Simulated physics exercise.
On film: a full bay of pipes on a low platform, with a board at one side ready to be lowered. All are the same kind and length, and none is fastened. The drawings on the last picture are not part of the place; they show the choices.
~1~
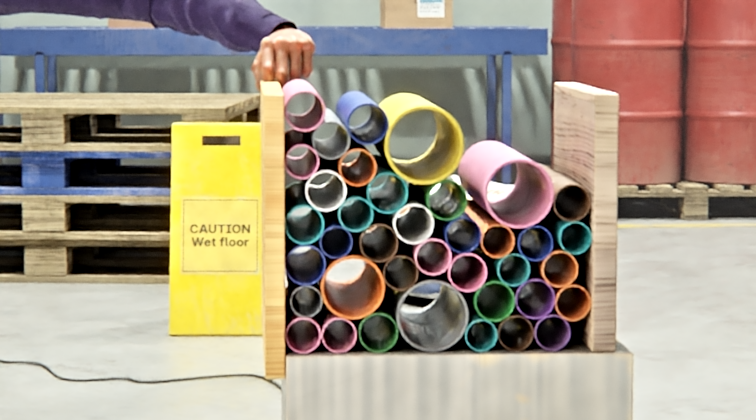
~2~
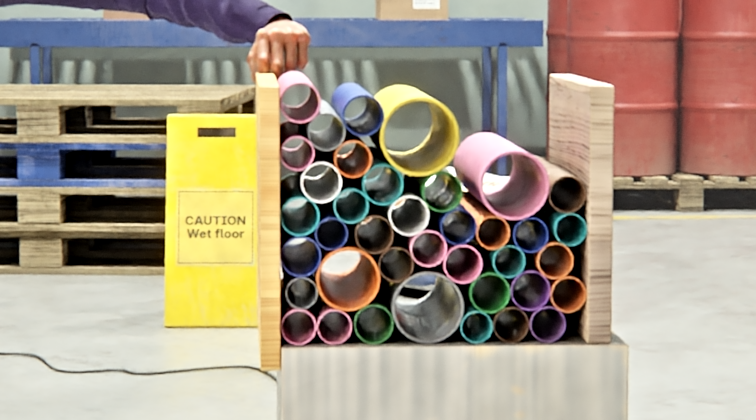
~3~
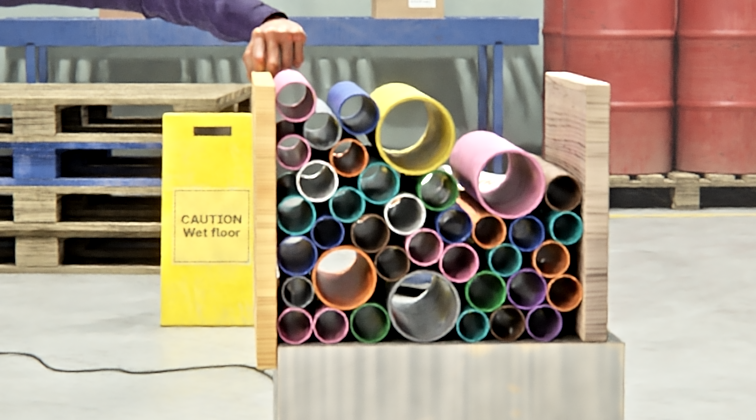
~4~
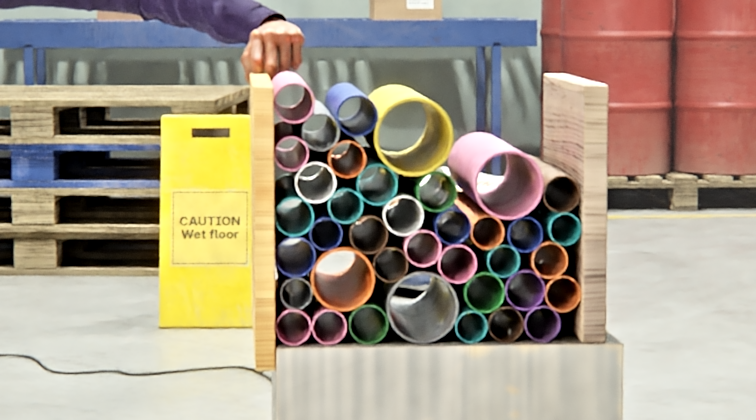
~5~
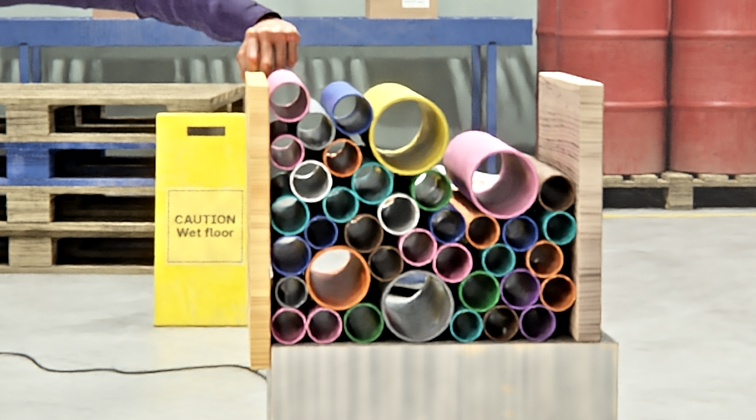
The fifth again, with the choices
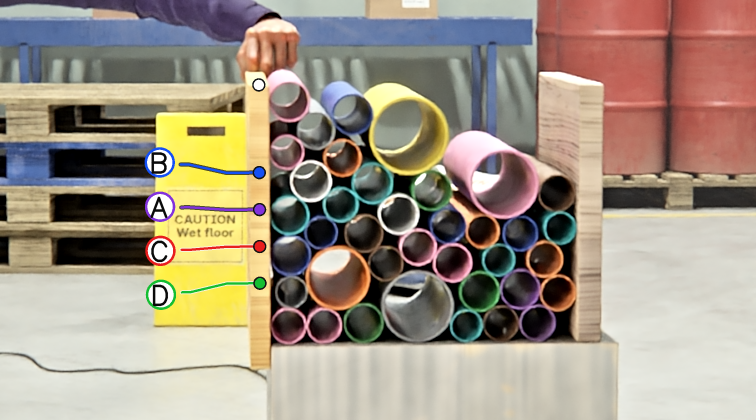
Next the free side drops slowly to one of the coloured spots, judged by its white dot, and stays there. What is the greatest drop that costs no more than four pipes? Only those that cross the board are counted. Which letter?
The last mark within the limit is A.
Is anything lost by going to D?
Yes.
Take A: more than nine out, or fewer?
At A, fewer than nine.
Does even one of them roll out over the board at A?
At A: Yes.
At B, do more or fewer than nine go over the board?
Fewer than nine.
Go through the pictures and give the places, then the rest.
A pink pipe (303, 335); a green pipe (494, 301), in the first frame.
A green pipe (490, 293); a grey pipe (302, 293), in the second frame.
A blue pipe (455, 225); a blue pipe (526, 233), in the third frame.
A pink pipe (509, 185); a grey pipe (321, 132), in the fourth frame.
Side board (257, 209); a pink pipe (288, 326), in the fifth frame.
On the marked copy, A at (259, 210); B at (259, 173); C at (260, 247); D at (260, 283); the white dot at (259, 85).
Taking A. A third of the way, top of the board (270, 143).
Two thirds of the way, top of the board (270, 208).
When it is over, top of the board (270, 209), two out over the board.
As for the rest, B one out over the board; C more than four out over the board; D more than four out over the board.
